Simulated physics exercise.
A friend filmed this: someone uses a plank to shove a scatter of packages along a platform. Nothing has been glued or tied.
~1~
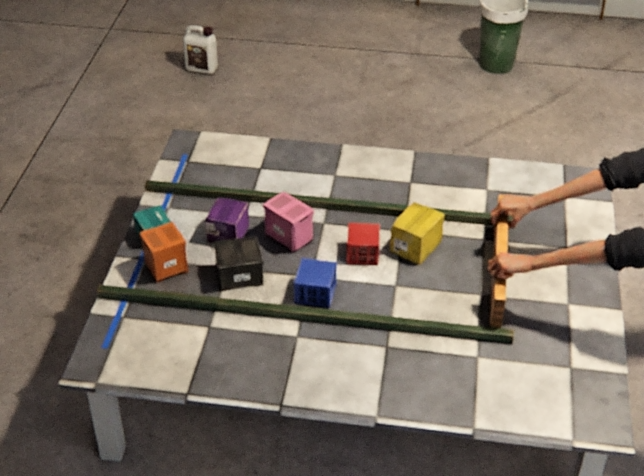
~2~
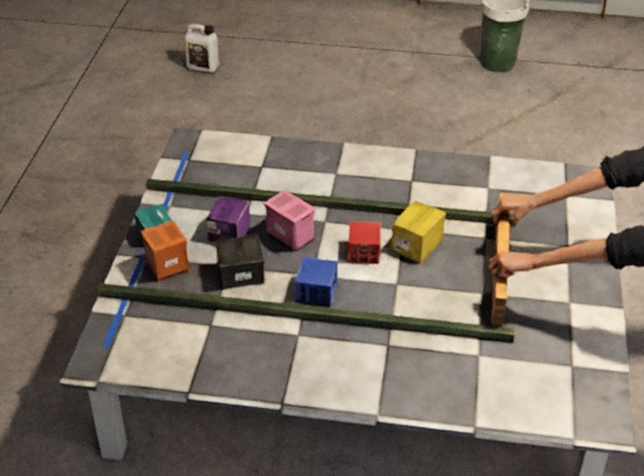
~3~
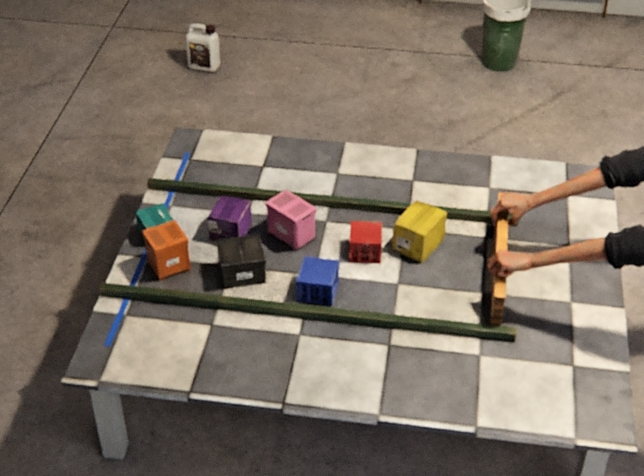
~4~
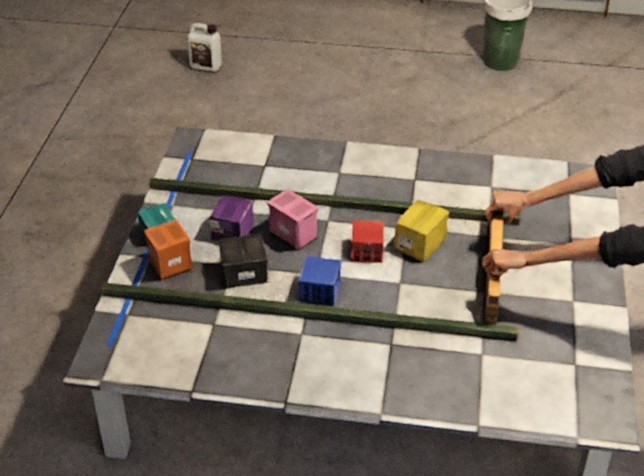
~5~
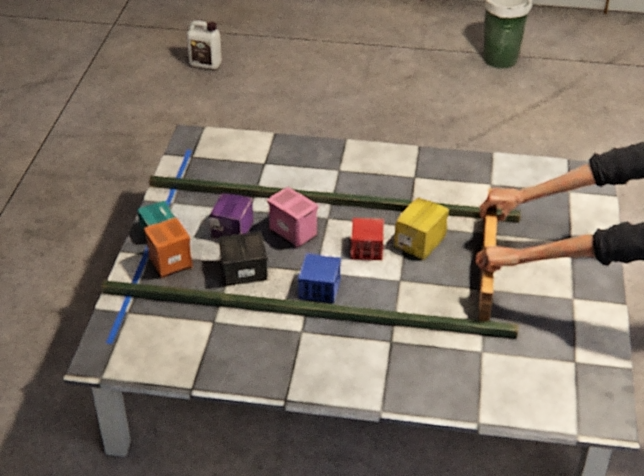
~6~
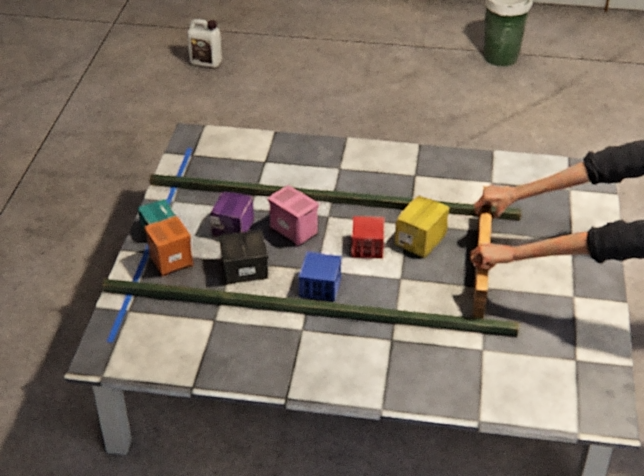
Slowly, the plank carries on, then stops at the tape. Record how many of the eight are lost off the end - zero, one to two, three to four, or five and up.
Lost off the end: Five and up.
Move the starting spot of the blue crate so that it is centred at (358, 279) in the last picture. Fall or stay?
Result: The blue crate keeps its place.
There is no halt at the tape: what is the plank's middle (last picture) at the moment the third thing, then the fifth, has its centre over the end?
At (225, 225) for the third, at (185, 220) for the fifth.
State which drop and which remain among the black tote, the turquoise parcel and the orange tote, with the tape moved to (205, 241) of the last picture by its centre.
Outcome: Black tote is not lost; turquoise parcel ends up off; orange tote ends up off.
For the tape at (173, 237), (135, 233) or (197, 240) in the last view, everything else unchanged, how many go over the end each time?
Result per try: 6; 8; 3.
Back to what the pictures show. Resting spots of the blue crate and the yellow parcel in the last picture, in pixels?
Same order as the question: First (122, 257), second (142, 204).
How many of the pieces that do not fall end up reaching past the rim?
That'd be 2.
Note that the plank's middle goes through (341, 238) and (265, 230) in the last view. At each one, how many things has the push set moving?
At first I count 5, and then 8.
Soon after, none off yet; turquoise parcel at rest near (158, 220); orange tote at rest near (169, 246); purple parcel at rest near (232, 216).
After that, none off yet; turquoise parcel displaced about its own width near (123, 220); orange tote displaced a little near (152, 244); purple parcel displaced well along near (155, 212).
In the end, the number that fall off is five or more; gone, red crate, pink tote, black tote, purple parcel, orange tote and turquoise parcel.
